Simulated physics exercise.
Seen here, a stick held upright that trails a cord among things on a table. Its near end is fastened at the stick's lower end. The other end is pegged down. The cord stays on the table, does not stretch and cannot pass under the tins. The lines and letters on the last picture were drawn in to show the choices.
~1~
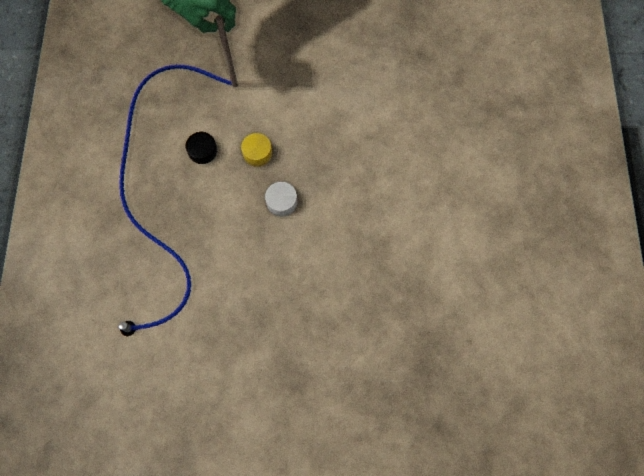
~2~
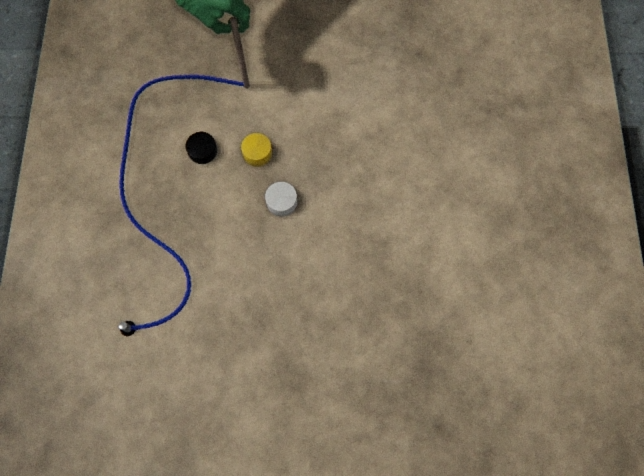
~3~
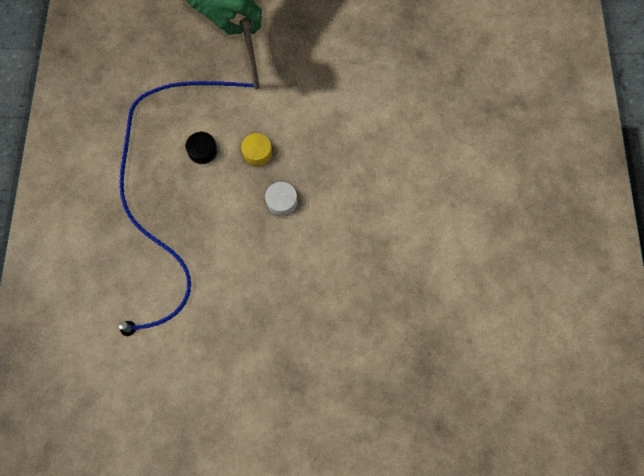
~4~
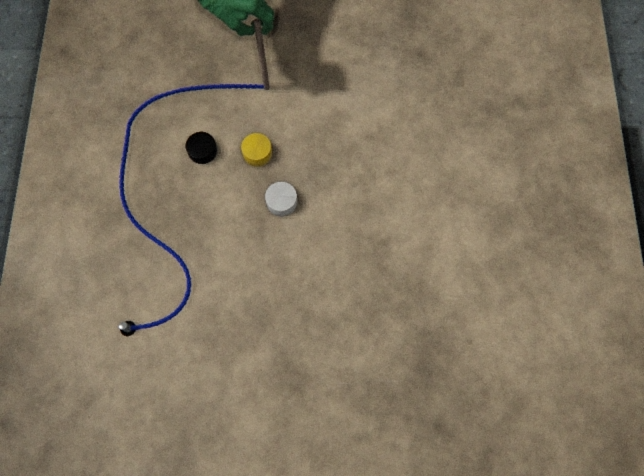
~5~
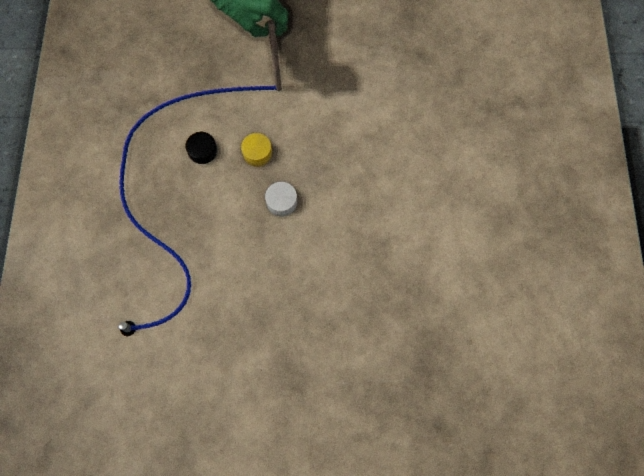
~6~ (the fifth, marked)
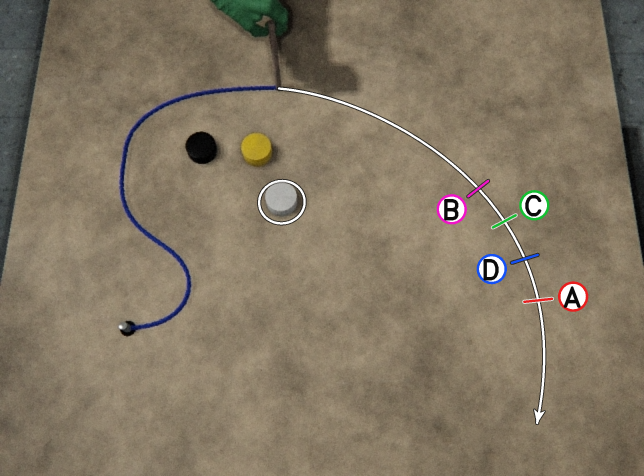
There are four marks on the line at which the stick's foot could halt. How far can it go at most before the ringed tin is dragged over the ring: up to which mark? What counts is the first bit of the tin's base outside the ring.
B.
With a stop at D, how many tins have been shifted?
By then, three.
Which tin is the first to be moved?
The black one.
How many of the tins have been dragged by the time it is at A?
Three.
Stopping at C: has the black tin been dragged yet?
Yes.
On the copy, A at (538, 300); B at (478, 189); C at (504, 221); D at (525, 259); the ring at (282, 202); the route from (279, 89) via (481, 192) to (537, 423).
On B. First, foot of the stick (355, 108); white tin (281, 199).
Then, foot of the stick (425, 144); black tin (207, 153); white tin (281, 199).
Finally, foot of the stick (478, 189); yellow tin (267, 174); black tin (238, 184); white tin (281, 199); the white tin is still in its ring.
By contrast, A drags the ringed tin to (312, 258); C drags the ringed tin to (293, 219); D drags the ringed tin to (303, 240).
